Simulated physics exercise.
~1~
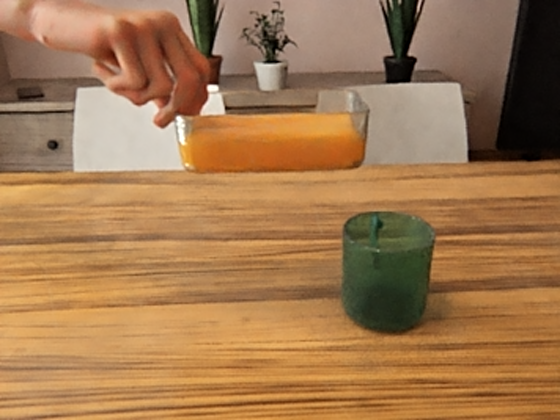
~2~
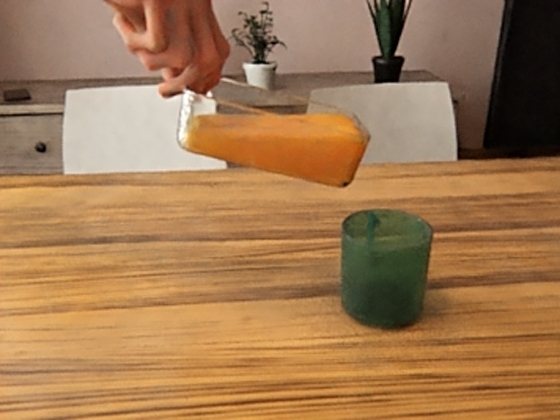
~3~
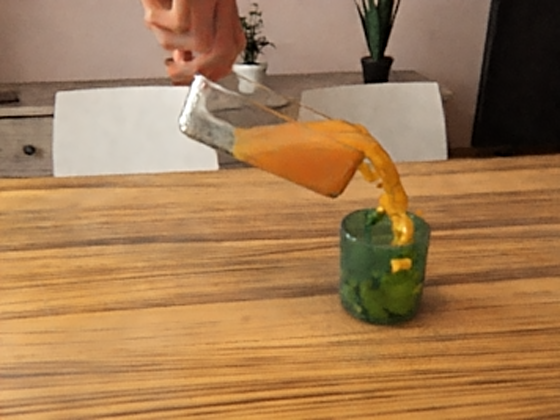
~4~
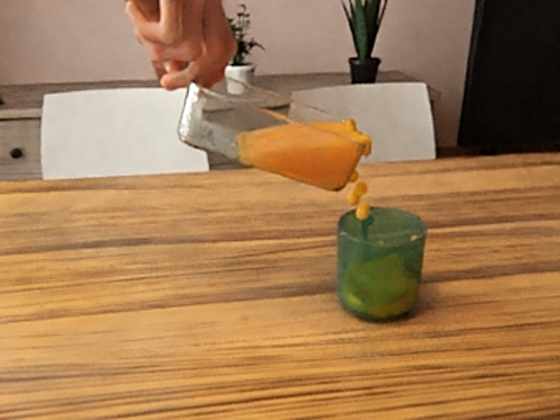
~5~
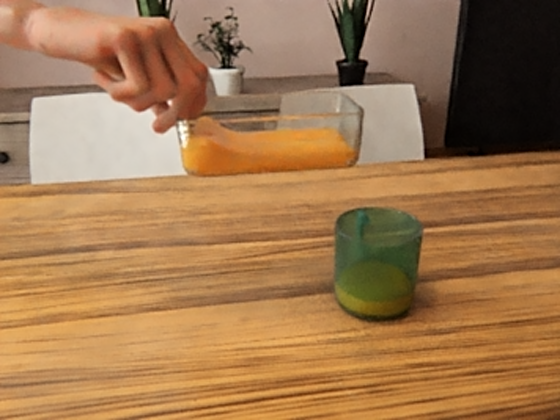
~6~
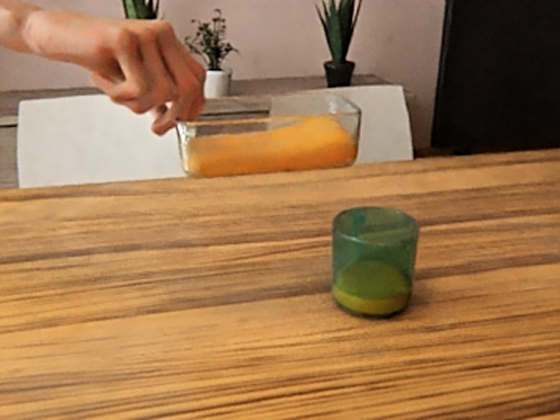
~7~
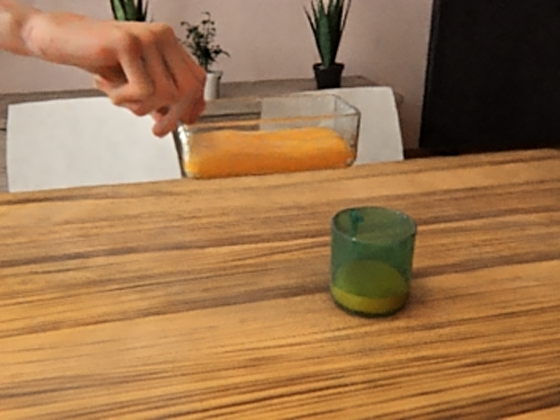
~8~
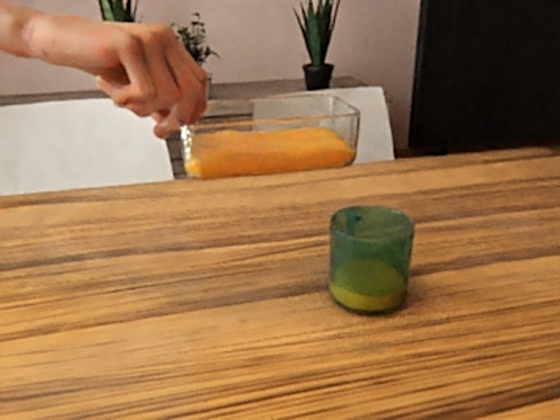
At a wooden table, a hand tipped a clear glass container of orange juice to the right, pouring some into a green see-through cup, then levelled it again, leaving a little juice in the cup and plenty still in the container.
